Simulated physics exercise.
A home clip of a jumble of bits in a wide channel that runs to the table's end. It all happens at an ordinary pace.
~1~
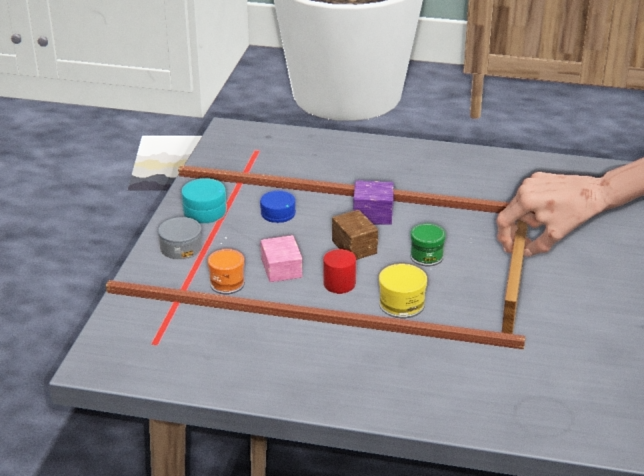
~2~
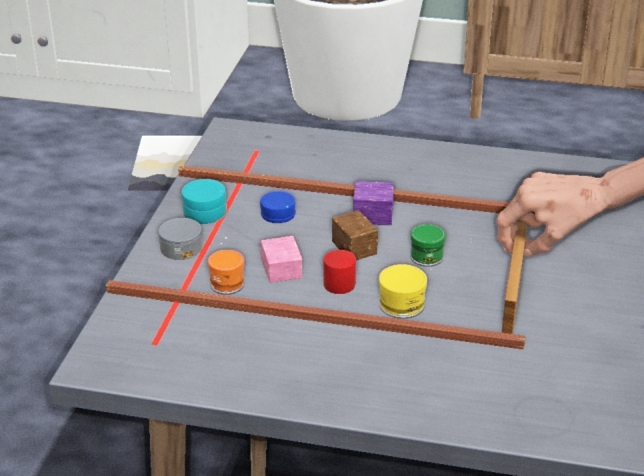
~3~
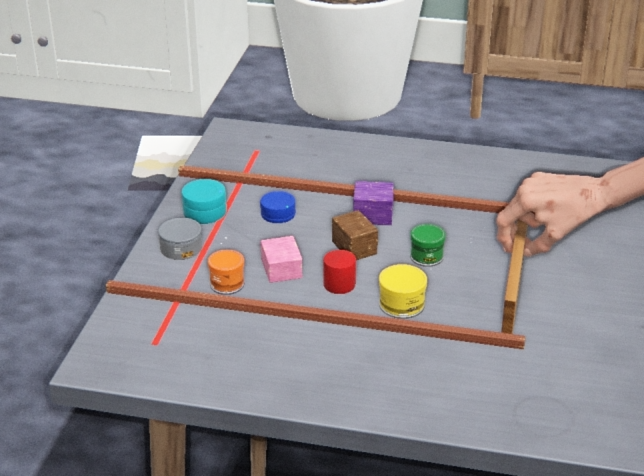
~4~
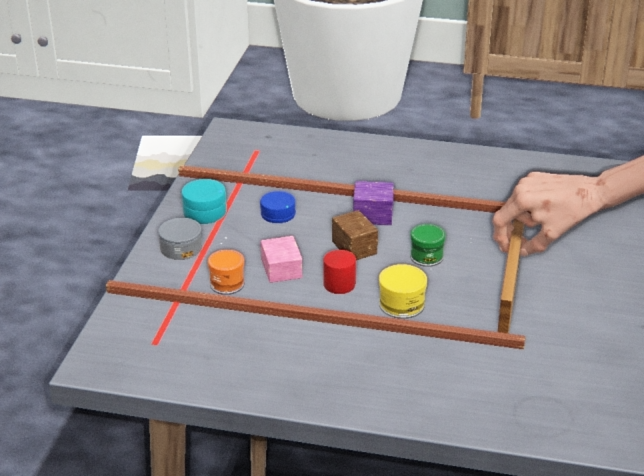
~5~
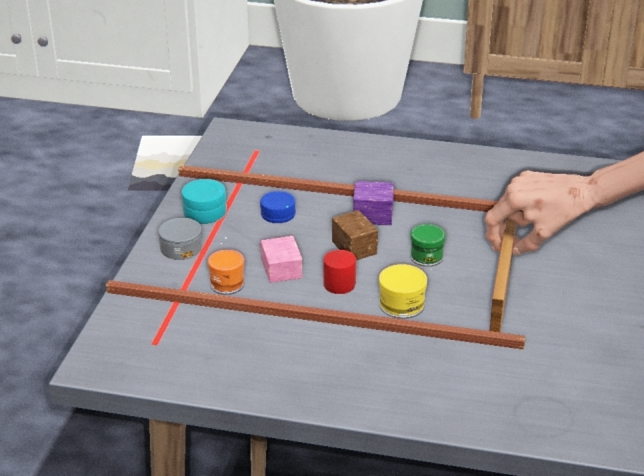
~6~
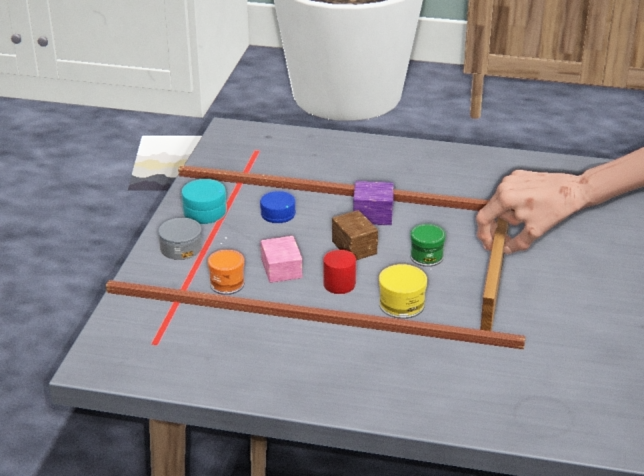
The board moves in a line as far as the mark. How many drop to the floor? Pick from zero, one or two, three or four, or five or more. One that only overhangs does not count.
Here the number that fall off is one or two.
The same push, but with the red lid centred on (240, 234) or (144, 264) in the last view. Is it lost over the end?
In turn it is kept; falls.
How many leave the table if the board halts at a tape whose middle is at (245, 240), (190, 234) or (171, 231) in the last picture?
In that order 0, 3 and 5.
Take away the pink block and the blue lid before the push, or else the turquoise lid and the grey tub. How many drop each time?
0 in the first case, 0 in the second.
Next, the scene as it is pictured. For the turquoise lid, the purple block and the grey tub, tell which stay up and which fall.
The turquoise lid goes over, the purple block stays on, the grey tub tumbles off.
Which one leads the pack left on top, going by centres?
Foremost is the orange pot.
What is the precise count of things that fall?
The count is 2.
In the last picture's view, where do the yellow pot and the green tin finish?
First (166, 266), then (197, 221).
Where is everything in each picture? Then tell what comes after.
Grey tub (180, 238); turquoise lid (204, 201); orange pot (227, 272); board (518, 255); tape (212, 236), in the first frame.
Turquoise lid (204, 201); blue lid (278, 207), in the second frame.
Orange pot (227, 272); green tin (427, 245), in the third frame.
Grey tub (181, 239); board (514, 255), in the fourth frame.
Turquoise lid (204, 201); yellow pot (402, 292), in the fifth frame.
Grey tub (181, 239); turquoise lid (204, 201); orange pot (227, 272); board (498, 253); tape (212, 236), in the sixth frame.
A little later, none off yet; grey tub at rest near (181, 239); turquoise lid at rest near (204, 201); orange pot at rest near (227, 272).
When it is over, the number that fall off is one or two; down, turquoise lid and grey tub.
